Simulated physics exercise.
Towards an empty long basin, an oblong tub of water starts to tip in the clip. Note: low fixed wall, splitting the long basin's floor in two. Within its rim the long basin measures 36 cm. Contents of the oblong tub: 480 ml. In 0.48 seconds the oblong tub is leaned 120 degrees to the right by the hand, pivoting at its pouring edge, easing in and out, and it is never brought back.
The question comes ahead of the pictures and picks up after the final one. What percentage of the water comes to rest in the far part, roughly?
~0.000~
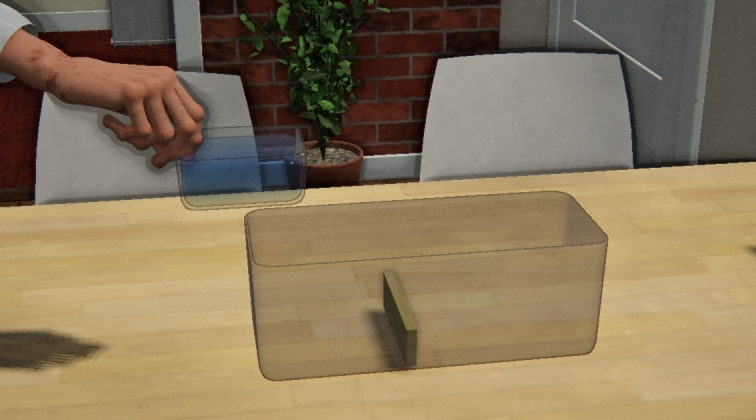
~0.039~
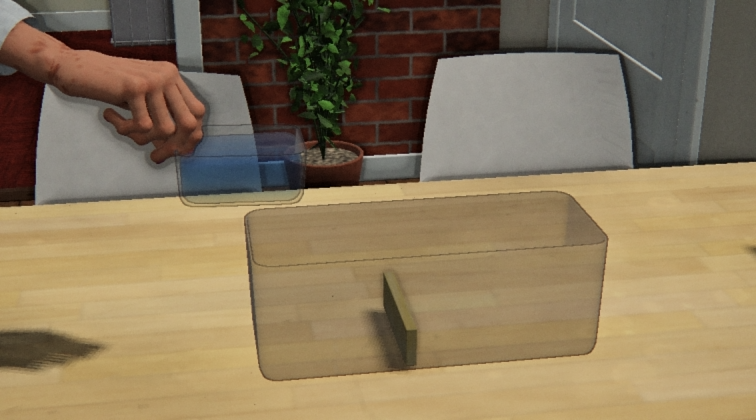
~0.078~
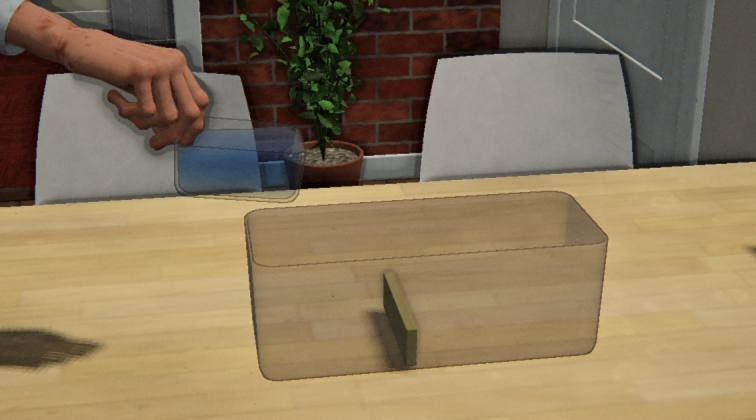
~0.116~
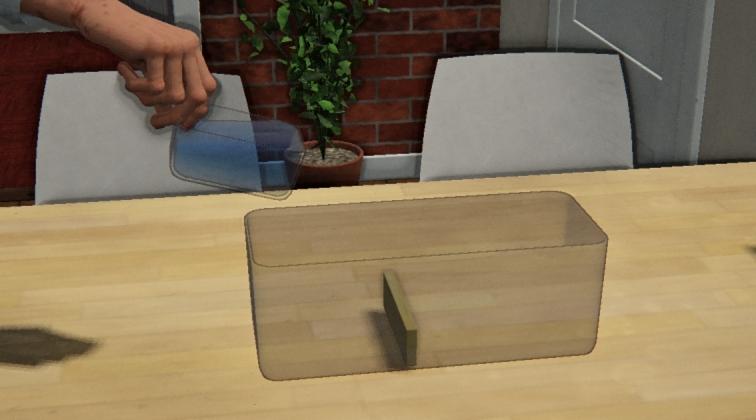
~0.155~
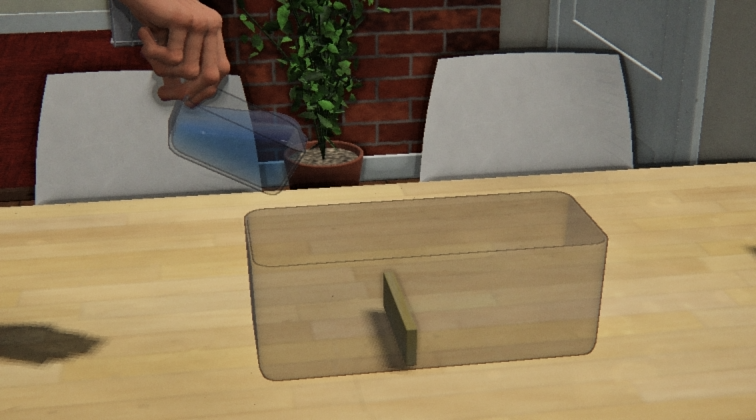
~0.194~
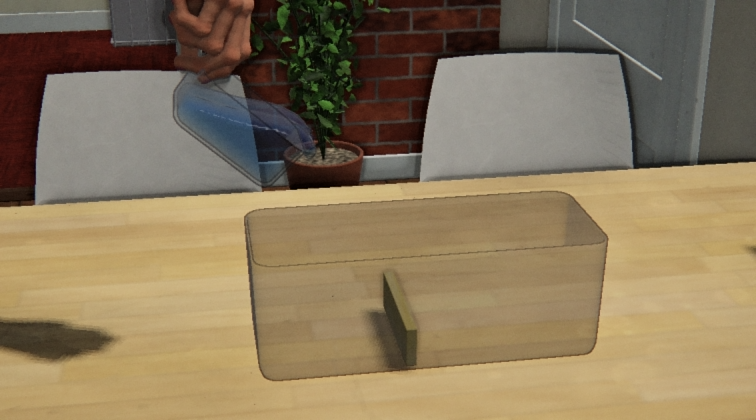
60 %.
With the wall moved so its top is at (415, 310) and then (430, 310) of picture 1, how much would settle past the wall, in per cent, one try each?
45 per cent first, 20 per cent second.
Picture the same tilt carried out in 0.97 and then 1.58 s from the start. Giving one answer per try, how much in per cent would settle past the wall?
Roughly 65 per cent the first time and 40 per cent the second.
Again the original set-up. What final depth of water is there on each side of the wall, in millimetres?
Around 8 mm deep on the left, around 10 mm deep on the right.
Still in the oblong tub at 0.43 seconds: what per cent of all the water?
I reckon about 12 in a hundred is still held.
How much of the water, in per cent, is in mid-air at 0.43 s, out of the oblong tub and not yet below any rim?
Around 62 in a hundred.
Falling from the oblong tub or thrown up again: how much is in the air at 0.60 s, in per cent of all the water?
Estimate: Around 4 per cent.
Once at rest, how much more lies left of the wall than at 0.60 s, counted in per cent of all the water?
10 %.
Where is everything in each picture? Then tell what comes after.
It leans 0°; its right rim is at (302, 141); the water meets the walls at (179, 152) and (300, 145); the long basin's rim runs from (249, 240) to (588, 217); the wall's top is at (399, 301), in the first picture.
It leans 2°; its right rim is at (302, 141); the water meets the walls at (179, 151) and (299, 144), in the second picture.
It leans 8°; its right rim is at (302, 141); the water meets the walls at (178, 144) and (299, 138), in the third picture.
It leans 17°; its right rim is at (301, 141); the water meets the walls at (175, 133) and (300, 136); 2 per cent is over the edge, in the fourth picture.
It leans 28°; its right rim is at (300, 141); the water meets the walls at (174, 115) and (290, 128); 6 per cent is over the edge, in the fifth picture.
It leans 42°; its right rim is at (299, 141); the water meets the walls at (180, 93) and (277, 115); 10 per cent is over the edge, in the sixth picture.
By 0.43 s the tilt is 117° and 12 per cent is still to pour, 25 is left of the wall and 1 right of it.
By 0.60 s the tilt is 120° and 0 per cent is still to pour, 27 is left of the wall and 69 right of it.
By 0.78 s the tilt is 120° and 0 per cent is still to pour, 31 is left of the wall and 58 right of it.
By 0.98 s the tilt is 120° and 0 per cent is still to pour, 36 is left of the wall and 59 right of it.
At rest 37 per cent lies left of the wall, 60 right of it and 4 outside.
